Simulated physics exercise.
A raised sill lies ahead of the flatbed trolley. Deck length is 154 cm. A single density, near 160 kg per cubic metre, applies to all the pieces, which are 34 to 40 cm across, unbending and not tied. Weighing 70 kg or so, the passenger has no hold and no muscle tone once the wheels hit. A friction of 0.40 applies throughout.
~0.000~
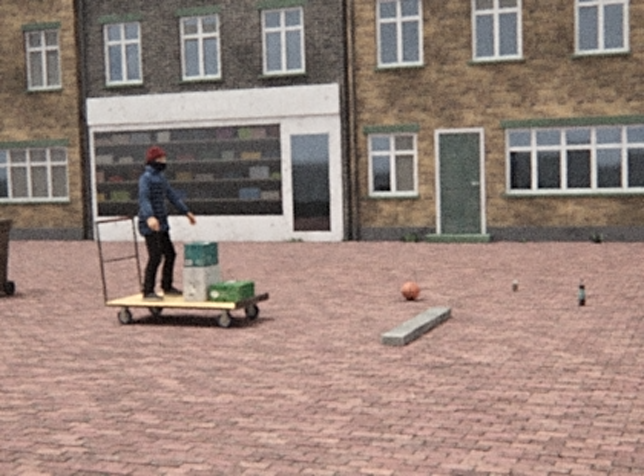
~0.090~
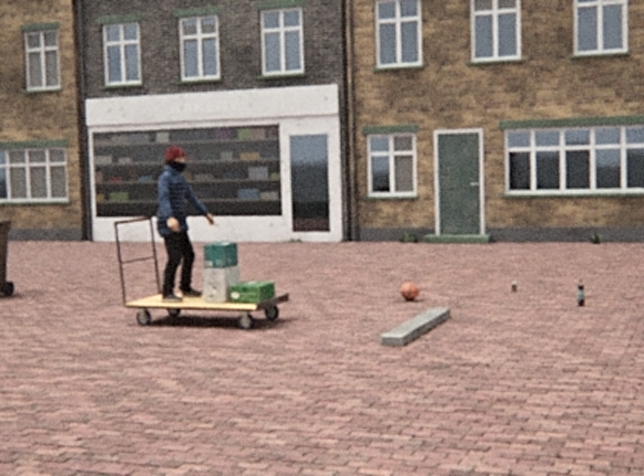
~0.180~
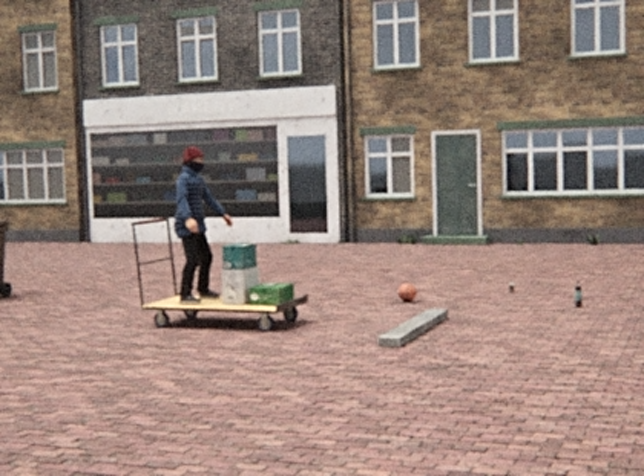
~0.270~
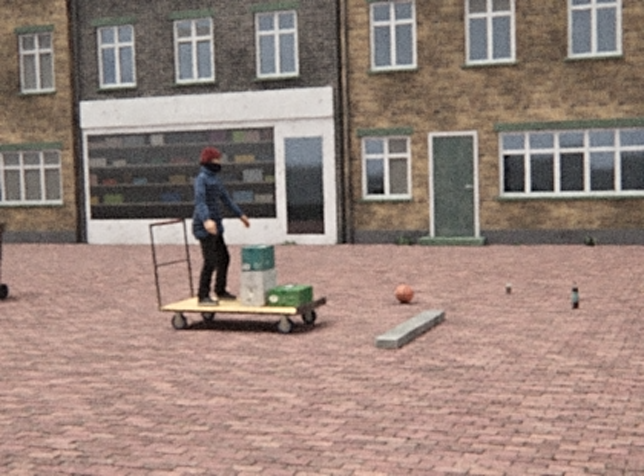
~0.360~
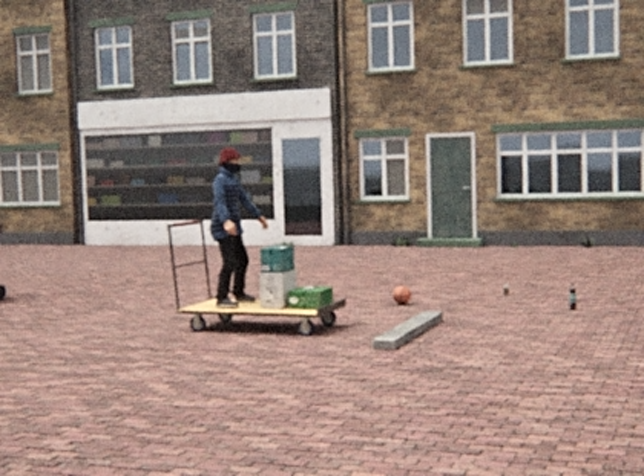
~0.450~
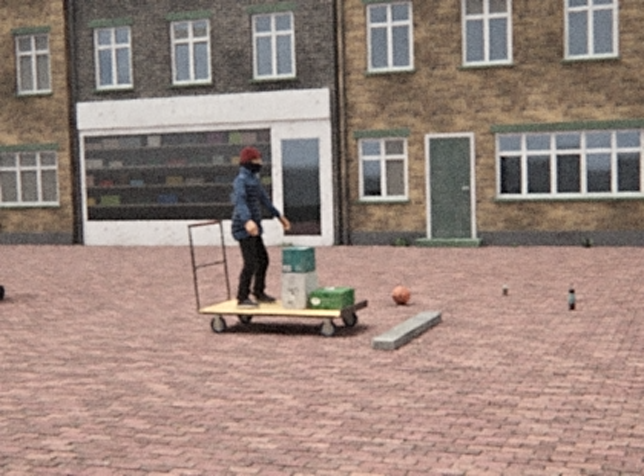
A person in a red hat, dark face covering, blue jacket and black trousers stands on a flatbed trolley in a brick-paved square, seen from across it before brick buildings and a white shopfront. Stacked teal and white boxes and a green crate sit ahead of them, with a grey sill, orange ball and bottle rightward. The trolley rolls right towards the sill while the view shifts slightly.
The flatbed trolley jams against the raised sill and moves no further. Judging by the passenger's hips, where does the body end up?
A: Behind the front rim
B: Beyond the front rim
(B) Beyond the front rim.
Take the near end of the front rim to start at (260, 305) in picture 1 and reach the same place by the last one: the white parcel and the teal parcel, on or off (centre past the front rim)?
Result: White safe; teal gone.
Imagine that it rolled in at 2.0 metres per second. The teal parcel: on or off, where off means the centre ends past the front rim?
Then the teal one would not stay put.
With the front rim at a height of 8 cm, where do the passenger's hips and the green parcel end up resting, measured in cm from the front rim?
Hips 20 past, green 20 behind.
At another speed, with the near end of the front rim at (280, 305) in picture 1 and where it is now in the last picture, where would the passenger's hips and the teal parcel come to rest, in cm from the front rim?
So the hips stay 70 cm short of the front rim, while the teal one lands 40 cm beyond it.
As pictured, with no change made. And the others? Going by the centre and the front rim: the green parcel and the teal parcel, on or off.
Result - green: Stays; teal: Goes over.
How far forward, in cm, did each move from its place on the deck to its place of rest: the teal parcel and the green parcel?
Forward shift, cm - teal: 200; green: -5.
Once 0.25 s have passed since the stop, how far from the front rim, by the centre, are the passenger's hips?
Roughly 65 cm short of the front rim.
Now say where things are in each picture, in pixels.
The first picture shows hips (153, 222), green parcel (233, 292), rim corner (235, 307); 180 cm still to roll.
The second picture shows hips (172, 223), green parcel (253, 293), rim corner (256, 308); 155 cm still to roll.
The third picture shows hips (190, 224), green parcel (272, 294), rim corner (277, 310); 130 cm still to roll.
The fourth picture shows hips (207, 225), green parcel (291, 296), rim corner (297, 312); 105 cm still to roll.
The fifth picture shows hips (226, 226), green parcel (311, 298), rim corner (318, 314); 80 cm still to roll.
The sixth picture shows hips (246, 226), green parcel (333, 299), rim corner (340, 315); 55 cm still to roll. Speed about 2.8 m/s.
Impact comes at 0.65 s.
After 1.20 s the passenger's hips are 25 cm behind the rim, near (383, 258) in the last picture's view.
After 1.65 s the passenger's hips are 2 cm behind the rim, near (406, 280) in the last picture's view.
Final state at 4.2 s, past the rim, teal parcel and the passenger's hips; behind it, white parcel and green parcel.
